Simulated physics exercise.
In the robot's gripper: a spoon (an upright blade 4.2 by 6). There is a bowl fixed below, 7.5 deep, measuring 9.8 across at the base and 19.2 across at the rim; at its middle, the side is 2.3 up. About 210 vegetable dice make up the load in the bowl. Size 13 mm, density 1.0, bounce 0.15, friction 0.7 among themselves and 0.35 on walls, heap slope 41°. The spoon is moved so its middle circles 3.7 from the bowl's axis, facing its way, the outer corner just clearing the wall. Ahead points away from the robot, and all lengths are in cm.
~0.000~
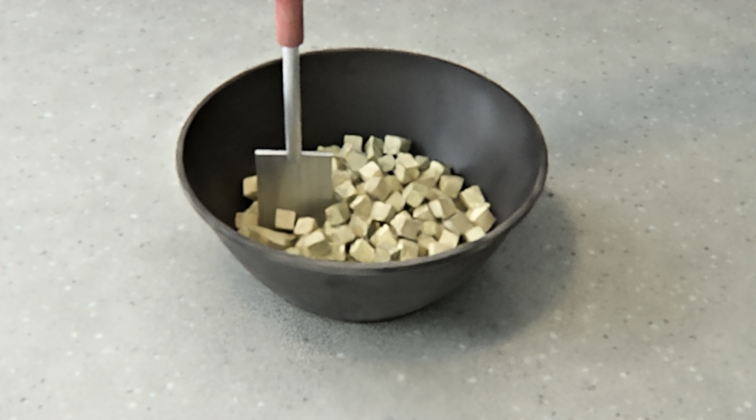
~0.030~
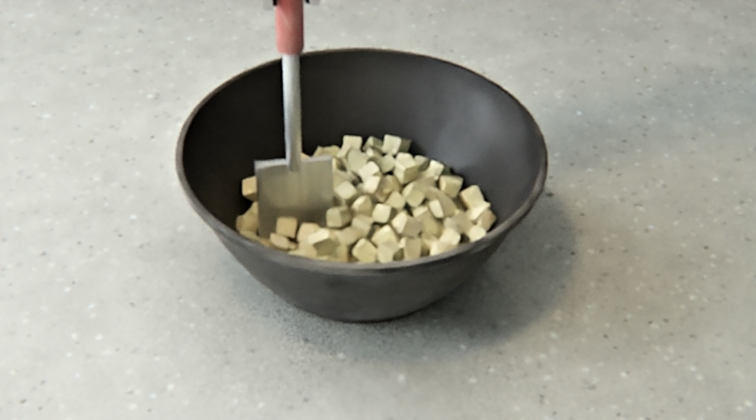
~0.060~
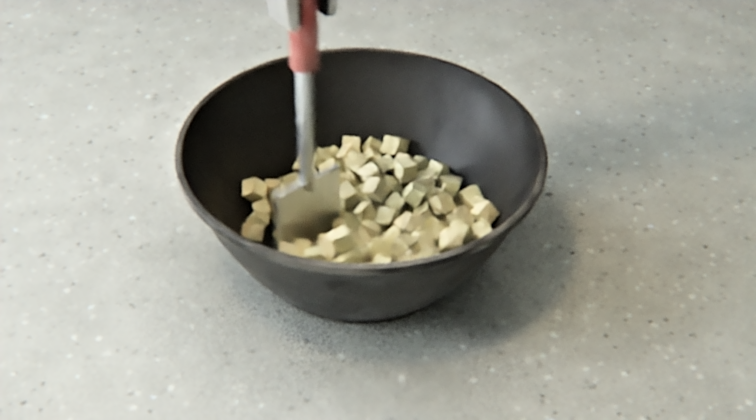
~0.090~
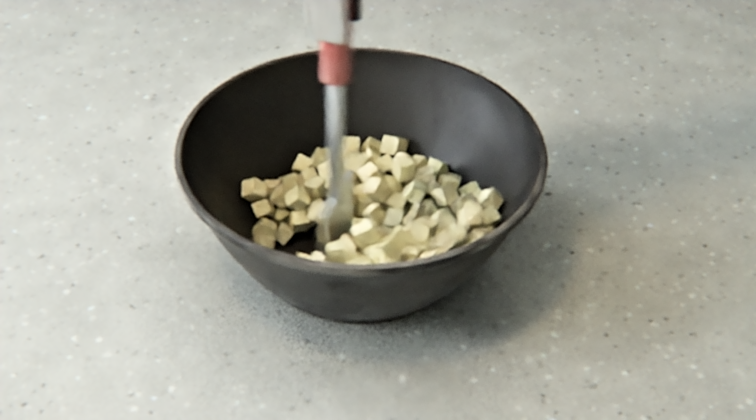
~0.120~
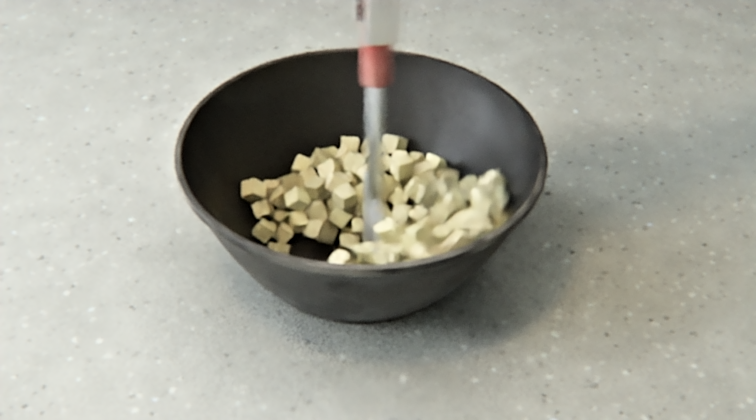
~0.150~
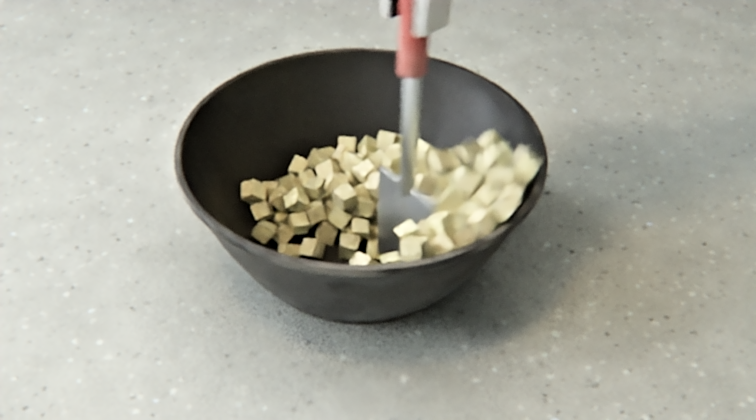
In a dark bowl, a gripper sweeps a flat metal blade rightward, pushing pale cubes.
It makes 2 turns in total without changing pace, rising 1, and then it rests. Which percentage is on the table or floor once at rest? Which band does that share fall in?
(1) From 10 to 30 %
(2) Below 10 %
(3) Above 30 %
(1) From 10 to 30 %.
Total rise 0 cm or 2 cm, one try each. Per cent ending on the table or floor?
Trial one: Roughly 25 %; trial two: Roughly 20 %.
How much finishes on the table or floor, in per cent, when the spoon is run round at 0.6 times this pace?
It would come to around 10 percent.
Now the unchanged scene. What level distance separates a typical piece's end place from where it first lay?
9 centimetres.
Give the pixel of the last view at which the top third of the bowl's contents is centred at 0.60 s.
At about (453, 130).
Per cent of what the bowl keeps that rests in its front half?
About 50 per cent.
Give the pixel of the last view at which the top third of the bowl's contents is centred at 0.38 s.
Centre estimate: Approx. (244, 172) px.
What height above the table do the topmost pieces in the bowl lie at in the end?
Height: Roughly 6.0 cm.
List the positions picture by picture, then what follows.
Spoon neck at (293, 130), 0° round; upper third of the load around (375, 208), from x 245 to 480, top at y 145; 208 in the bowl, in the first frame.
Spoon neck at (293, 138), 12° round; upper third of the load around (376, 216), from x 250 to 480, top at y 145, in the second frame.
Spoon neck at (307, 157), 40° round; upper third of the load around (390, 238), from x 255 to 485, top at y 145, in the third frame.
Spoon neck at (337, 170), 71° round; upper third of the load around (407, 244), from x 255 to 490, top at y 145, in the fourth frame.
Spoon neck at (375, 172), 101° round; upper third of the load around (434, 234), from x 255 to 500, top at y 145, in the fifth frame.
Spoon neck at (408, 162), 131° round; upper third of the load around (463, 200), from x 255 to 530, top at y 140; 208 in the bowl, in the sixth frame.
After 0.38 s, 358° round, highest piece 10 above the table; 188 in the bowl, 14 on the table or floor, 6 in flight or on the tool.
After 0.60 s, 226° round, highest piece 8 above the table; 174 in the bowl, 32 on the table or floor, 2 in flight or on the tool.
After 0.91 s, 0° round, highest piece 8 above the table; 166 in the bowl, 41 on the table or floor, 1 in flight or on the tool.
After 1.61 s, 0° round, highest piece 6 above the table; 166 in the bowl, 42 on the table or floor.
At rest, 166 in the bowl, 42 on the table or floor. That is 20 % on the table or floor.
